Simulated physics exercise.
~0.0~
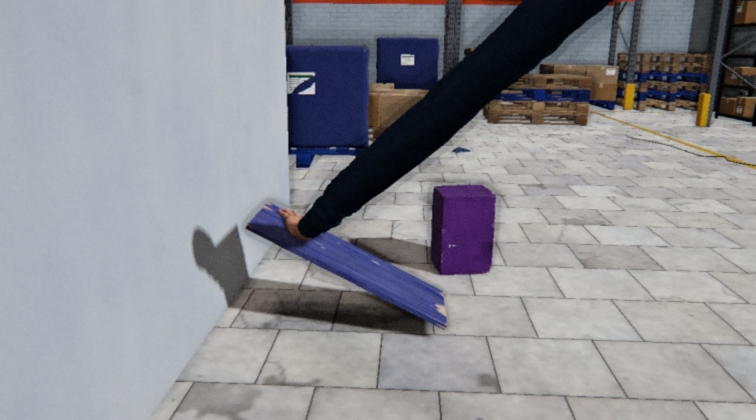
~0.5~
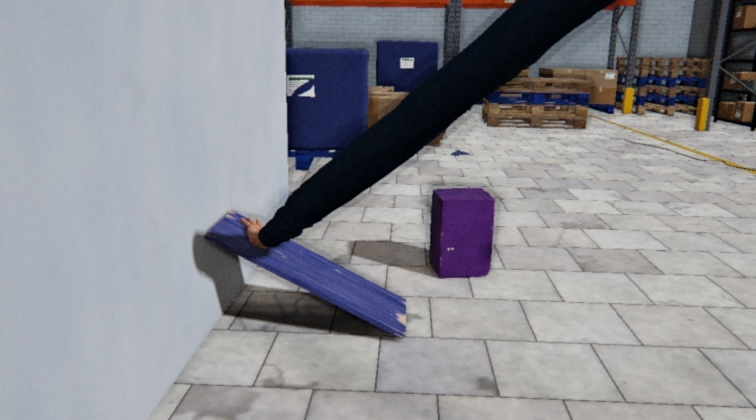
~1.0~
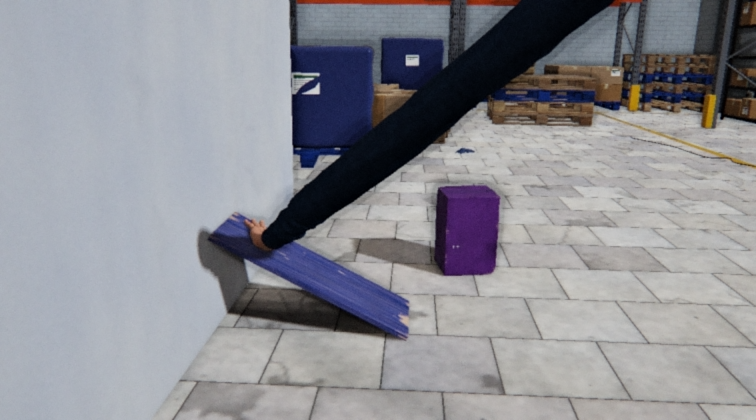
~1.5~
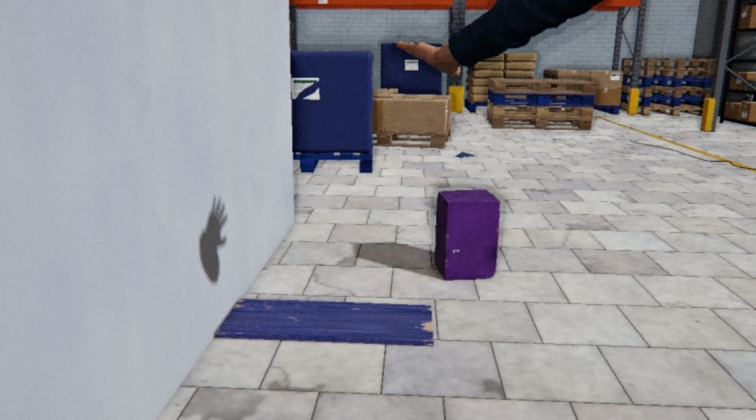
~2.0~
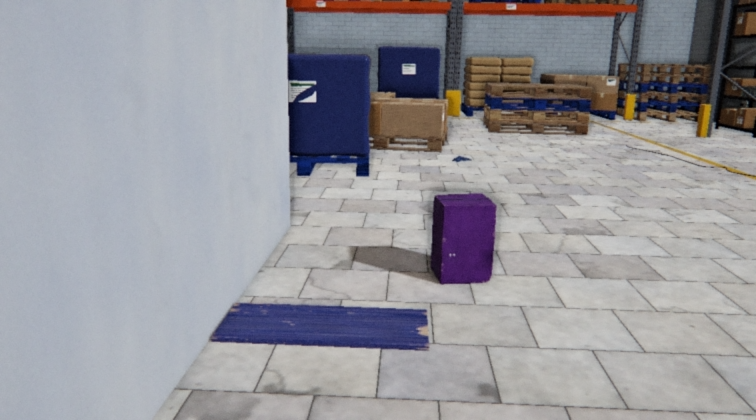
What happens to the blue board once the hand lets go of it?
The blue board does not stay leaning against the wall. It slips down and ends up lying flat on the floor, while the purple box stays in place.
